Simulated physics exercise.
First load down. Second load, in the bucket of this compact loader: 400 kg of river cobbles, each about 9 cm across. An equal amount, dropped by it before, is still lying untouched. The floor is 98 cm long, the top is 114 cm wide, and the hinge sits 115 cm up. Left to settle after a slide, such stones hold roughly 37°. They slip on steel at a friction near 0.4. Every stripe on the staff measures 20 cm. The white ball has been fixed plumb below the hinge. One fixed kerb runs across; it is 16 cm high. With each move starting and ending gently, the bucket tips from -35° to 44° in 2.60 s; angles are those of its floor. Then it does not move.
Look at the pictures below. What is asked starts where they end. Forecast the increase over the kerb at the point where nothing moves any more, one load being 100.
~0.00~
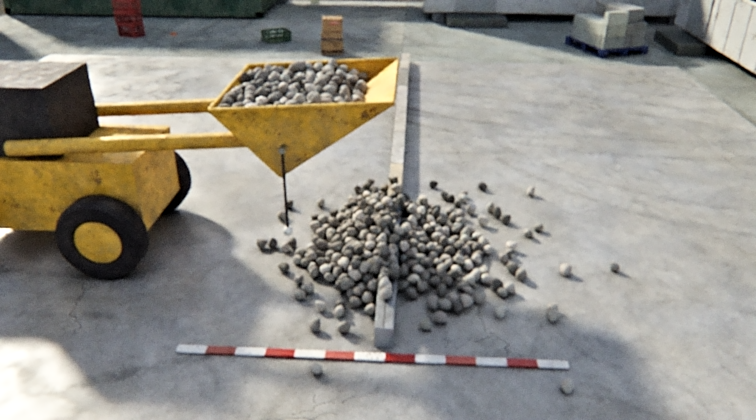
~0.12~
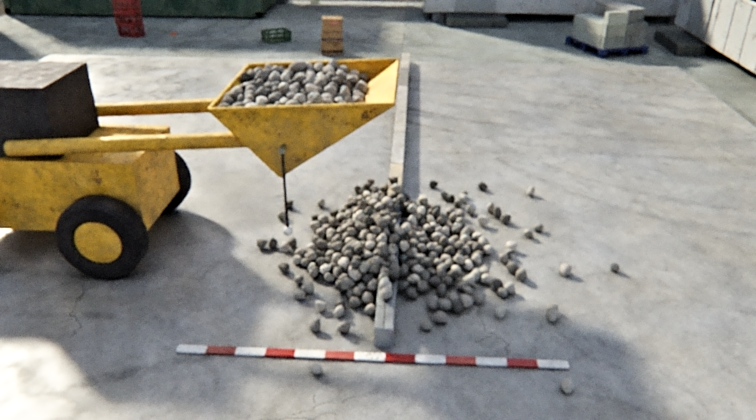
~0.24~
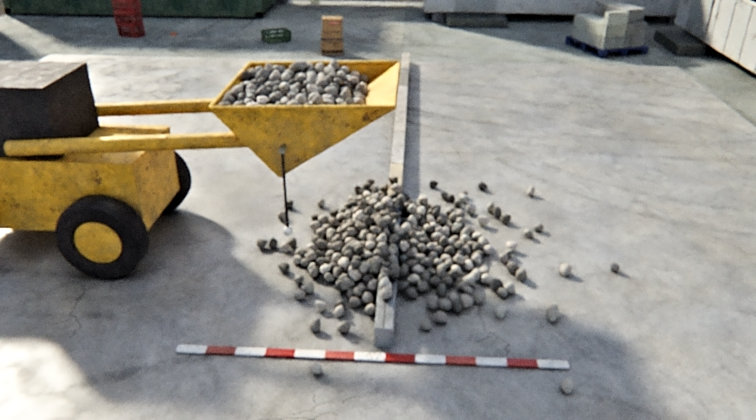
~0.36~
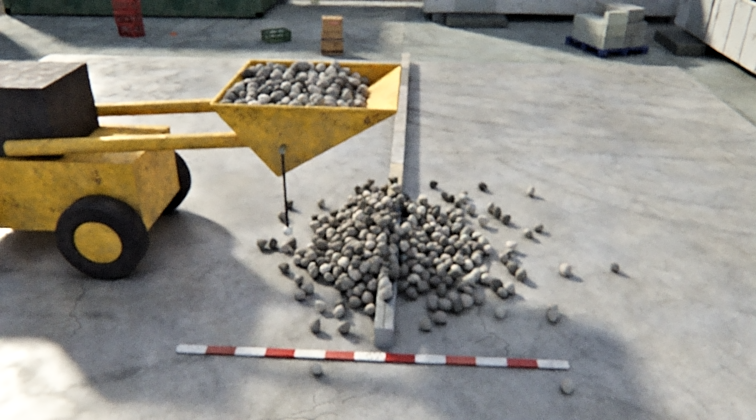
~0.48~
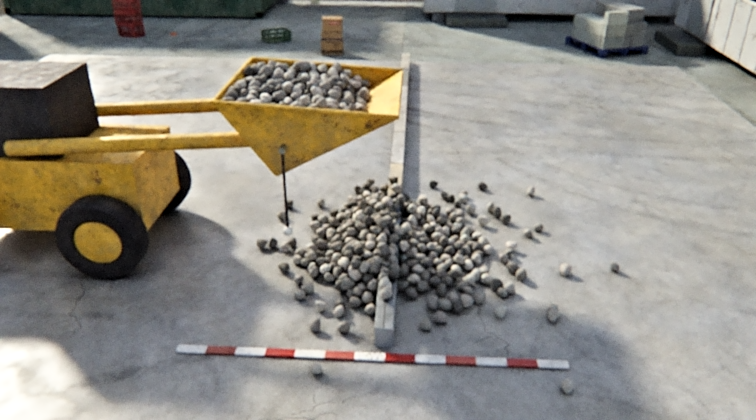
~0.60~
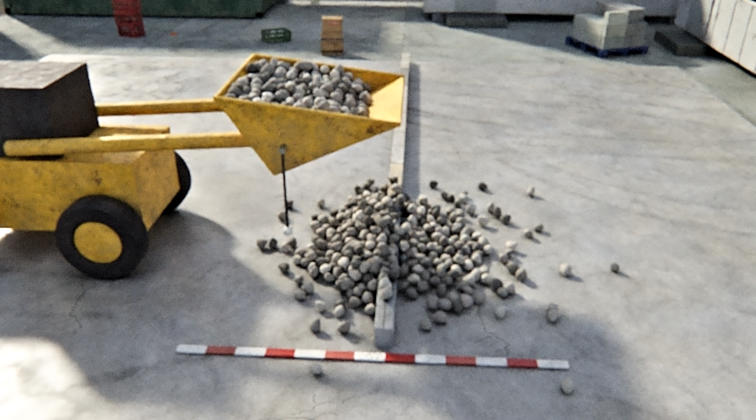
I would say 74 per cent.
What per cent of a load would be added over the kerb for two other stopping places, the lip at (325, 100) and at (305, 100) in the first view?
The first position would add some 5 per cent, the second some 0.
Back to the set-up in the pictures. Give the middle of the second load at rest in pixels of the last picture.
I'd put their centre close to (422, 238).
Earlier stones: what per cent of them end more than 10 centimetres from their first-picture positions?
I'd say roughly 15 per cent of them.
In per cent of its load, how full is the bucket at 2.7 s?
Some 5 %, roughly, is held.
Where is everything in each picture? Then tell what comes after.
In the first frame, the bucket is at -35°, its lip at (394, 104); the top of the load is at (320, 74). The earlier load is highest near (381, 221), 27 cm above ground level, 61 % on this side of the kerb, 39 % over the kerb.
In the second frame, lip at (394, 105), floor tilted -35°, highest stones at (320, 74); the stones move at 0.0 m/s on average.
In the third frame, the bucket is at -33°, its lip at (395, 107); the top of the load is at (293, 74); the stones move at 0.1 m/s on average.
In the fourth frame, lip at (397, 112), floor tilted -31°, highest stones at (281, 72); the stones move at 0.1 m/s on average.
In the fifth frame, lip at (399, 118), floor tilted -28°, highest stones at (273, 71); the stones move at 0.1 m/s on average.
In the sixth frame, lip at (400, 125), floor tilted -24°, highest stones at (266, 68); the stones move at 0.1 m/s on average.
After 2.0 s the floor is at 32°; in per cent of one load, 88 in the bucket, 70 on this side of the kerb, 42 over the kerb; the foremost stones are at (555, 267).
After 2.7 s the floor is at 44°; in per cent of one load, 6 in the bucket, 90 on this side of the kerb, 104 over the kerb; the foremost stones are at (551, 252).
After 3.0 s the floor is at 44°; in per cent of one load, 0 in the bucket, 88 on this side of the kerb, 112 over the kerb; the foremost stones are at (561, 247).
After 5.7 s the floor is at 44°; in per cent of one load, 0 in the bucket, 87 on this side of the kerb, 113 over the kerb; the foremost stones are at (568, 248). Net gain over the kerb, 74.
